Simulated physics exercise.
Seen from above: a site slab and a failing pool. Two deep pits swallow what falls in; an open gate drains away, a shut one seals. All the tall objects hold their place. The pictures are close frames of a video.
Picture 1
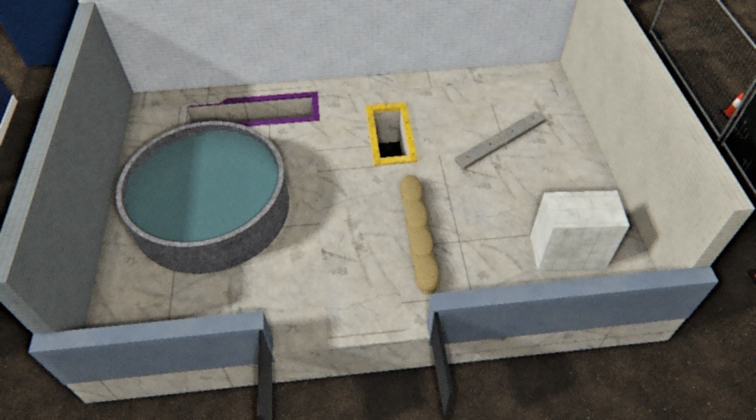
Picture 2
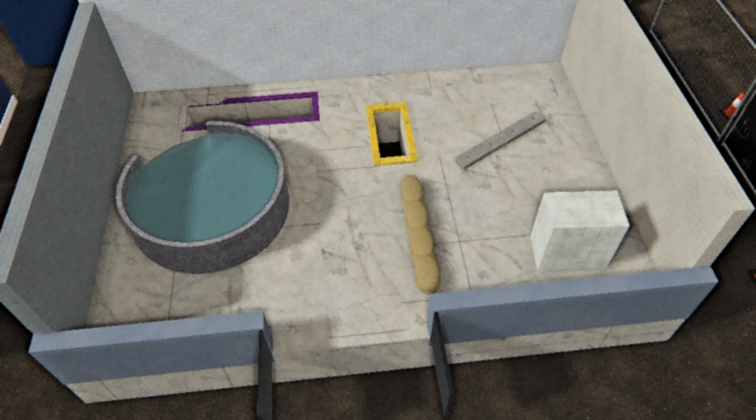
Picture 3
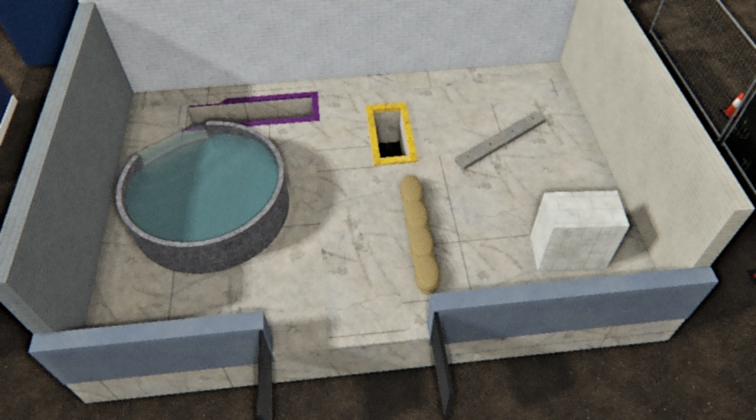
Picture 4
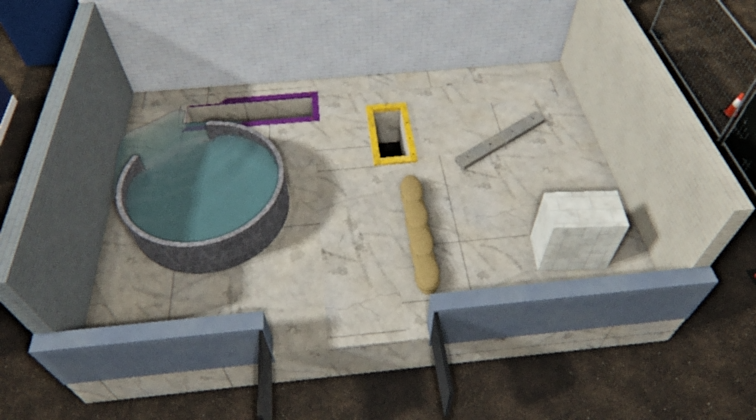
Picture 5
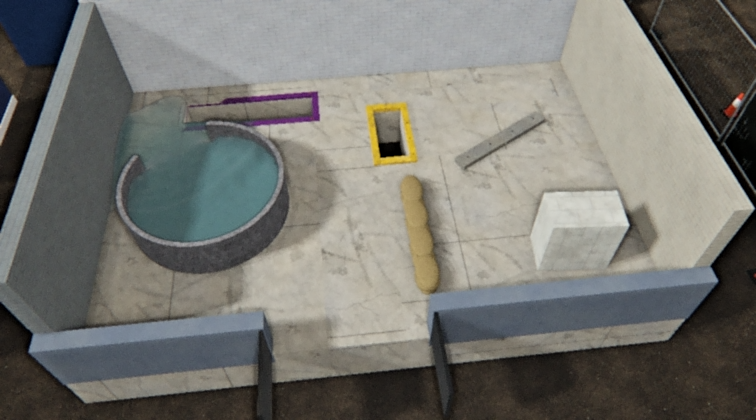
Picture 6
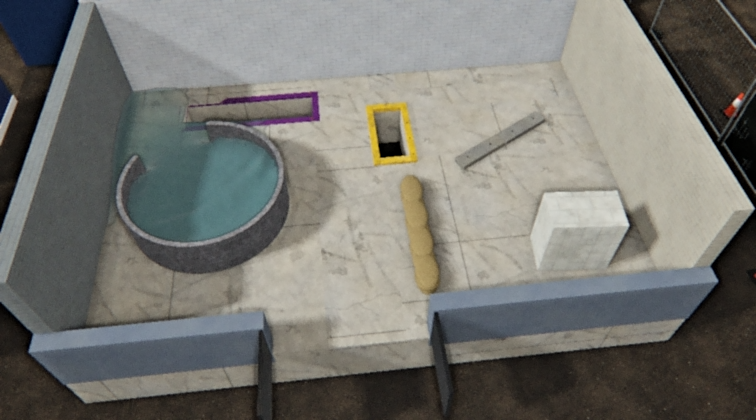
On a walled, marble-patterned slab seen from above, a round pool of still water sits near purple- and yellow-edged pits, a tan barrier and a white block. A gap opens in the pool's far side, and water pours out, spreading across the floor toward the back left corner while the tall objects stay put.
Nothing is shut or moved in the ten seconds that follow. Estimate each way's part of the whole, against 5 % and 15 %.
In the end: The gate takes less than 5 %; the purple pit takes more than 15 %; the yellow pit takes less than 5 %.
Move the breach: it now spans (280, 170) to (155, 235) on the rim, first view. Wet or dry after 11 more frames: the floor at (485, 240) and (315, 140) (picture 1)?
One after the other: Dry, dry.
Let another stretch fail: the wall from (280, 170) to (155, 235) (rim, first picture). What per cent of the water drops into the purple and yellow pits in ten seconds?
Per cent: Purple 8, yellow 2.
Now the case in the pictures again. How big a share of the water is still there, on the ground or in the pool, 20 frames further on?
Some 68 per cent.
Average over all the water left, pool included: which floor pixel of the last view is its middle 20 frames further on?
At about (202, 174).
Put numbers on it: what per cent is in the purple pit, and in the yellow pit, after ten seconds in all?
About 62 and 0 per cent.
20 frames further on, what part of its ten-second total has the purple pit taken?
Some 50 per cent.
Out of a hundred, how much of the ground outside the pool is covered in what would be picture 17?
I make it 15 per cent.
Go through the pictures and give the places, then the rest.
Still water in the round pool at (202, 182), in the first frame.
The front is at a hidden place, out from the gap on the round pool's far side, in the second frame.
Water pours out on the round pool's far side and has run to (122, 173), in the third frame.
Water pours out on the round pool's far side and has run to (125, 137), in the fourth frame.
The front is at (173, 99), out from the gap on the round pool's far side, in the fifth frame.
The front is at (135, 93), out from the gap on the round pool's far side, in the sixth frame.
A moment on, water covers 10 % of the floor; the gate 0 %, the purple pit 6 %, the yellow pit 0 %.
Next, water covers 15 % of the floor; the gate 0 %, the purple pit 14 %, the yellow pit 0 %.
Then, water covers 25 % of the floor; the gate 0 %, the purple pit 31 %, the yellow pit 0 %.
Later, water covers 40 % of the floor; the gate 0 %, the purple pit 49 %, the yellow pit 0 %.
In the end, water covers 50 % of the floor; the gate 1 %, the purple pit 62 %, the yellow pit 0 %.
